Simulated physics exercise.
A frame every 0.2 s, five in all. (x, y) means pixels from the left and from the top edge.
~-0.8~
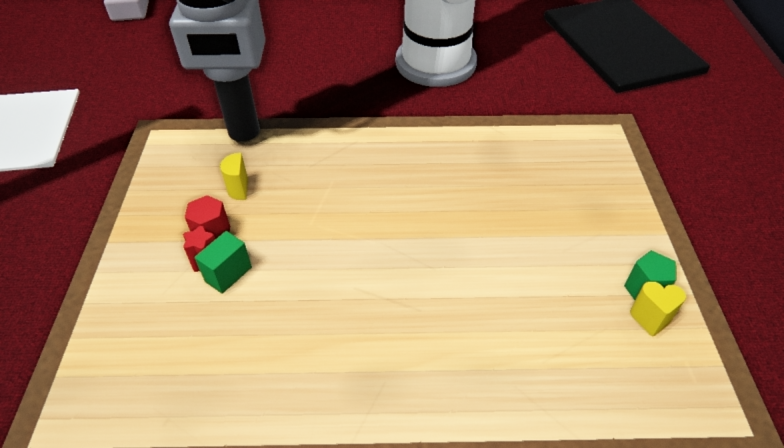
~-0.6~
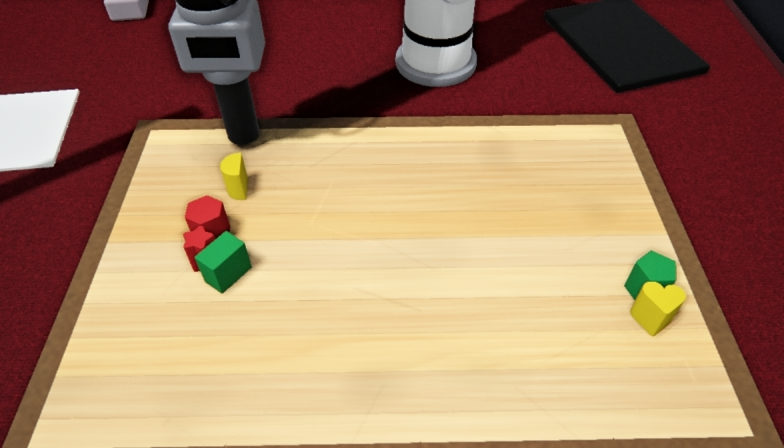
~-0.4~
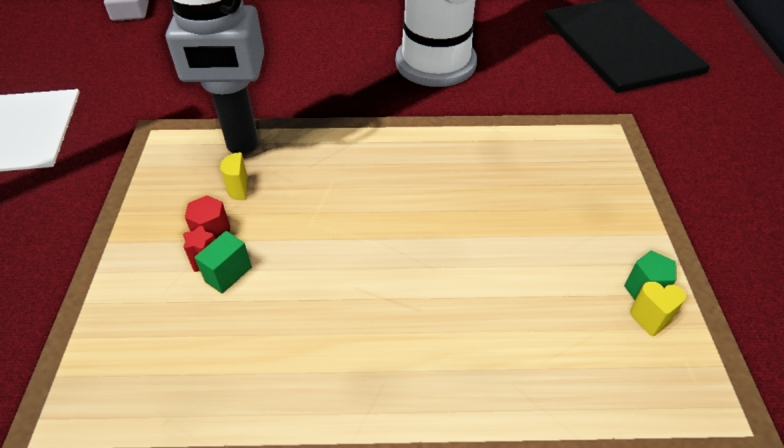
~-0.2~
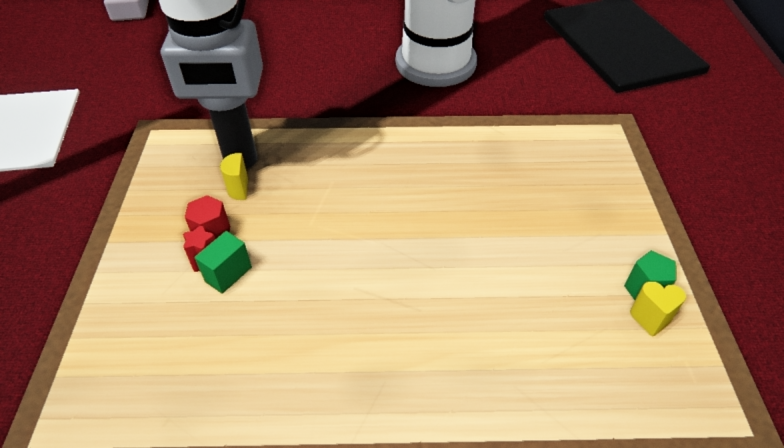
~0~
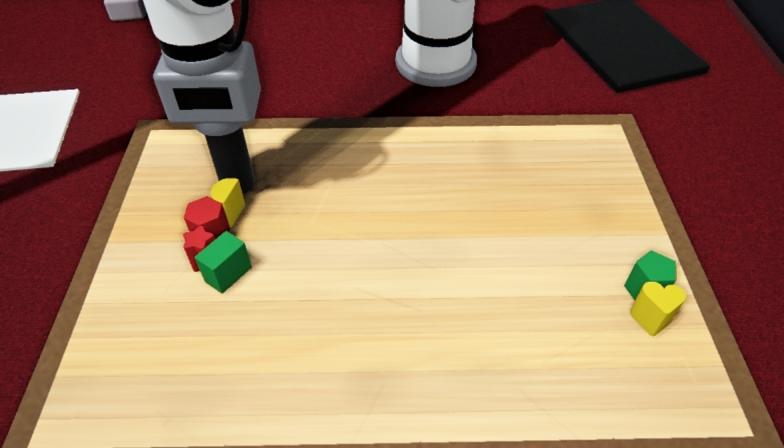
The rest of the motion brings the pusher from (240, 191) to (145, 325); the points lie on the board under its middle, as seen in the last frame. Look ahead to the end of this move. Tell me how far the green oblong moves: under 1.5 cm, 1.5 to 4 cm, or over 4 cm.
Distance: Less than 1.5 cm.
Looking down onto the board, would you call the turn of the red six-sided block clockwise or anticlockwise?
If we look at it from overhead, the red six-sided block pivots clockwise.
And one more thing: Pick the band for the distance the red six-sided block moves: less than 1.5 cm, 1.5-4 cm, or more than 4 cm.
Goes over 4 cm.
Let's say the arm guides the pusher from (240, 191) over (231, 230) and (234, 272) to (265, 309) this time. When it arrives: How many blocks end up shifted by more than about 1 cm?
I foresee three or more blocks being moved.
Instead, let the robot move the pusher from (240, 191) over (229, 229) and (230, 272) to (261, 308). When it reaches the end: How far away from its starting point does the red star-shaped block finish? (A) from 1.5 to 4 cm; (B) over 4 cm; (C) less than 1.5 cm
That would be A.
On the path given first. One third of the way, pusher (210, 223); red star-shaped block (181, 254), turned 60° anticlockwise; red six-sided block (178, 230), turned 45° clockwise; green oblong (221, 253); yellow half-round block (225, 224), turned 75° anticlockwise.
Two thirds of the way, pusher (177, 268); red star-shaped block (177, 275); red six-sided block (131, 271), turned 90° clockwise; green oblong (224, 254), turned 25° clockwise; yellow half-round block (225, 232).
At the end, pusher (141, 318); red star-shaped block (174, 294), turned 190° anticlockwise; red six-sided block (90, 299), turned 130° clockwise; green oblong (224, 254), turned 25° clockwise; yellow half-round block (225, 232), turned 120° anticlockwise.
